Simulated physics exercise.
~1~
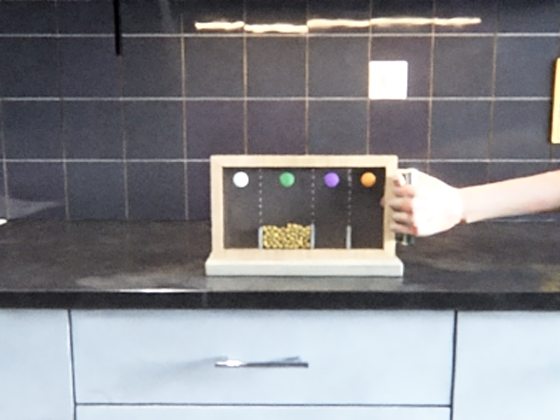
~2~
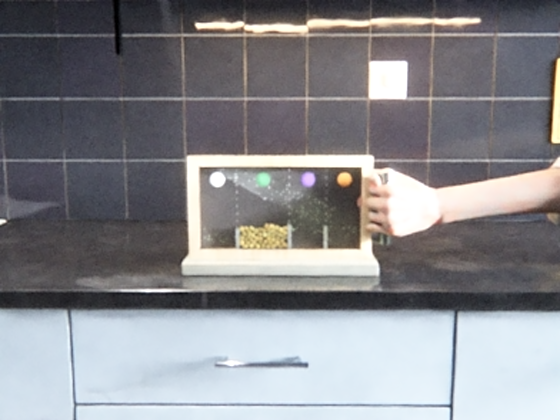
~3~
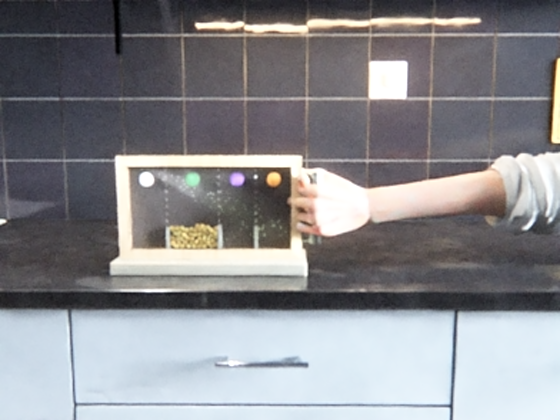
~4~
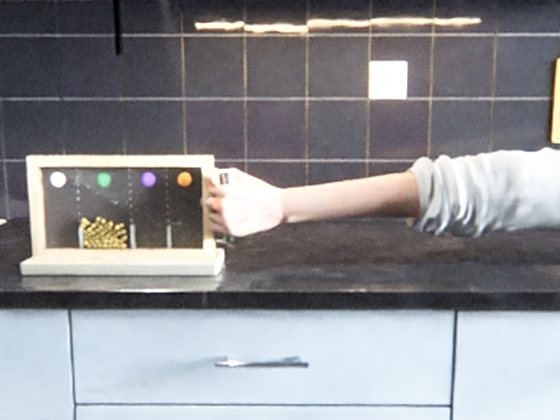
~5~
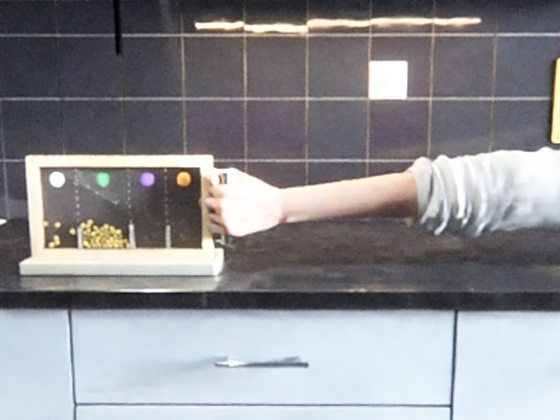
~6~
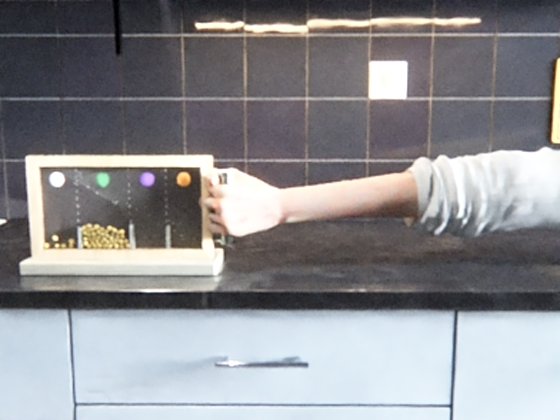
The clip shows a hand sliding a flat, clear-fronted box of small yellowish beans leftward along a dark kitchen counter and stopping it. Some beans spill toward the left, leaving most piled beneath the green sticker and a few under the white one as the hand keeps hold.
